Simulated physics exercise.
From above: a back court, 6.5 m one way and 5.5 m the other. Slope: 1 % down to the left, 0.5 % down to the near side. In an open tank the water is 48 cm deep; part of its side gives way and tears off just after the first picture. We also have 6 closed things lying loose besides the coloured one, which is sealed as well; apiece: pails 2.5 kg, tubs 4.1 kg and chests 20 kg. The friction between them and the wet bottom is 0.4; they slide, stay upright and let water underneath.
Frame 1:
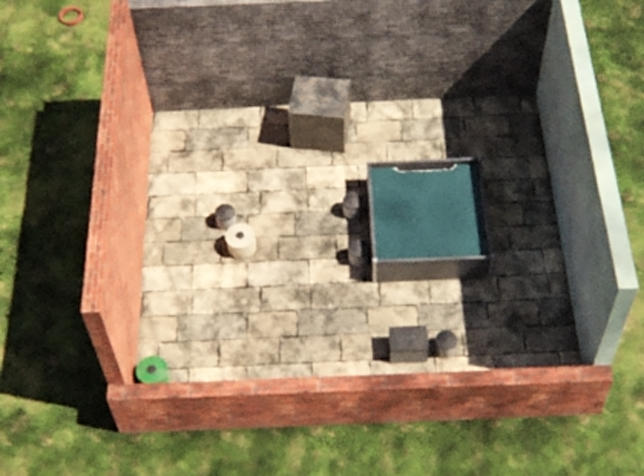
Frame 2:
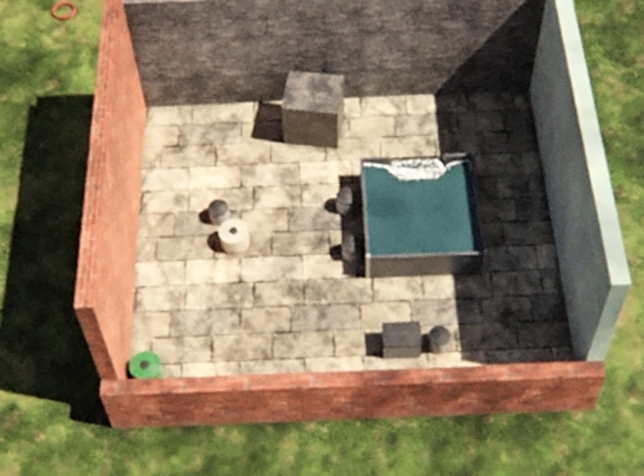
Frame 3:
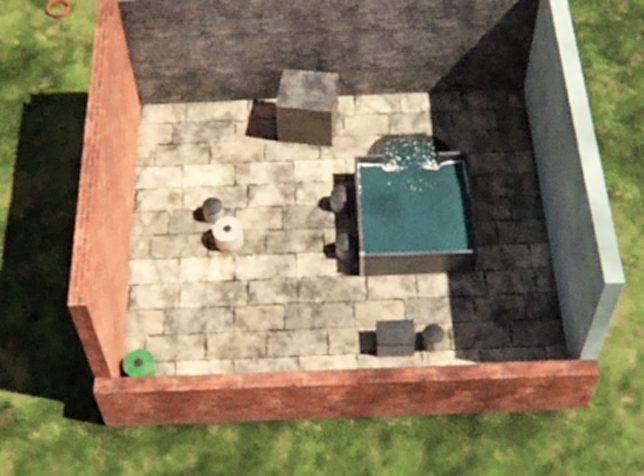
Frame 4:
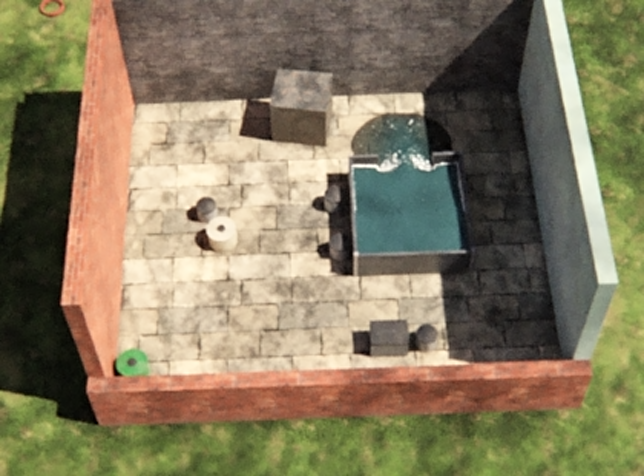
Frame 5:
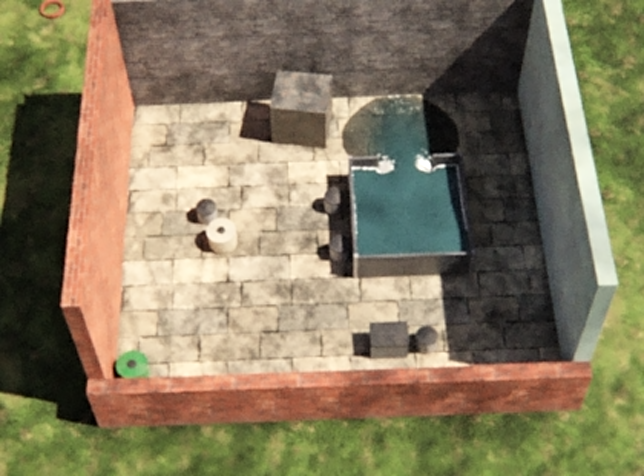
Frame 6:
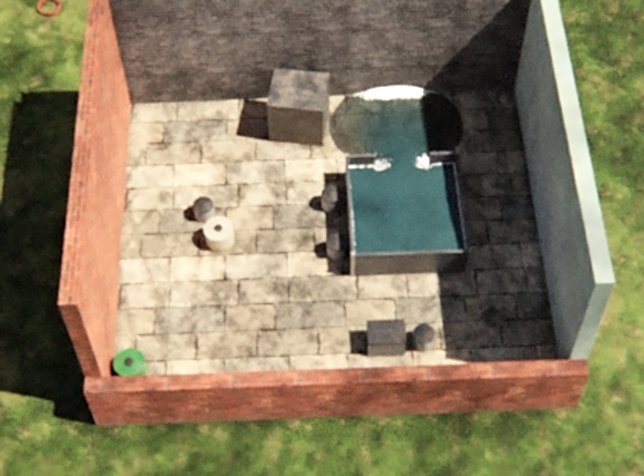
The footage shows a walled, paved court from above, where water pours through the far side of an open tank and spreads across the paving behind it in a widening rounded pool, while the green tub and other loose objects stay put.
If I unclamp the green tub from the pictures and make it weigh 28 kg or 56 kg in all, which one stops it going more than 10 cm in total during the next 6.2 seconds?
Either; the lighter works.
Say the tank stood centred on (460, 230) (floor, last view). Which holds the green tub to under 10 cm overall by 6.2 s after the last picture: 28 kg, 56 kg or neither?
Then the outcome is clear: Even the lighter works.
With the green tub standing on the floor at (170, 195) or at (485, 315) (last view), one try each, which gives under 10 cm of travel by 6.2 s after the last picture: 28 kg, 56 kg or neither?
In that order: Either load holds; either load holds.
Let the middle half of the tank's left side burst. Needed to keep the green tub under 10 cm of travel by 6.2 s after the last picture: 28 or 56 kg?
Then I'd expect only the heavy mass to do.
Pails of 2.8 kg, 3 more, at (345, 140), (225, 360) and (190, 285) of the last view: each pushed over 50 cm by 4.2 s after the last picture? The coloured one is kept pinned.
In order: Farther, then not as far, then not as far.
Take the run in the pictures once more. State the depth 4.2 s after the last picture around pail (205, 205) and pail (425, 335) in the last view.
Depth approx. 1 cm / 0 cm.
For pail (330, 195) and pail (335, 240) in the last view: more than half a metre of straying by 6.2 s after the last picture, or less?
So the first one crosses the line and the second one crosses the line.
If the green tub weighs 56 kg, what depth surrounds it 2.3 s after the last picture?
0 cm, roughly.
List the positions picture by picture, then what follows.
The green tub at (152, 369), on the bottom; 3.0 m2 under water; 0 of 7 have shifted, in the first picture.
The green tub at (145, 365) rests on the ground; water covers 3.4 m2; 0 of 7 have shifted, in the second picture.
The green tub at (139, 363), on the bottom; 3.9 m2 under water; 0 of 7 have shifted, in the third picture.
The green tub at (132, 362), on the bottom; 4.6 m2 under water; 0 of 7 have shifted, in the fourth picture.
The green tub at (132, 364), on the bottom; 5.4 m2 under water; 0 of 7 have shifted, in the fifth picture.
The green tub at (129, 362), on the bottom; 5.9 m2 under water; 0 of 7 have shifted, in the sixth picture.
Then, 0.6 s after the last picture the green tub would be 0 cm from its start with 28 kg and 0 cm from its start with 56 kg; 0 cm of water round it then.
Then, 2.3 s after the last picture the green tub would be 0 cm from its start with 28 kg and 0 cm from its start with 56 kg; 0 cm of water round it then.
Then, 4.2 s after the last picture the green tub would be 0 cm from its start with 28 kg and 0 cm from its start with 56 kg; 0 cm of water round it then.
Then, 6.2 s after the last picture the green tub would be 0 cm from its start with 28 kg and 0 cm from its start with 56 kg; 2 cm of water round it then.
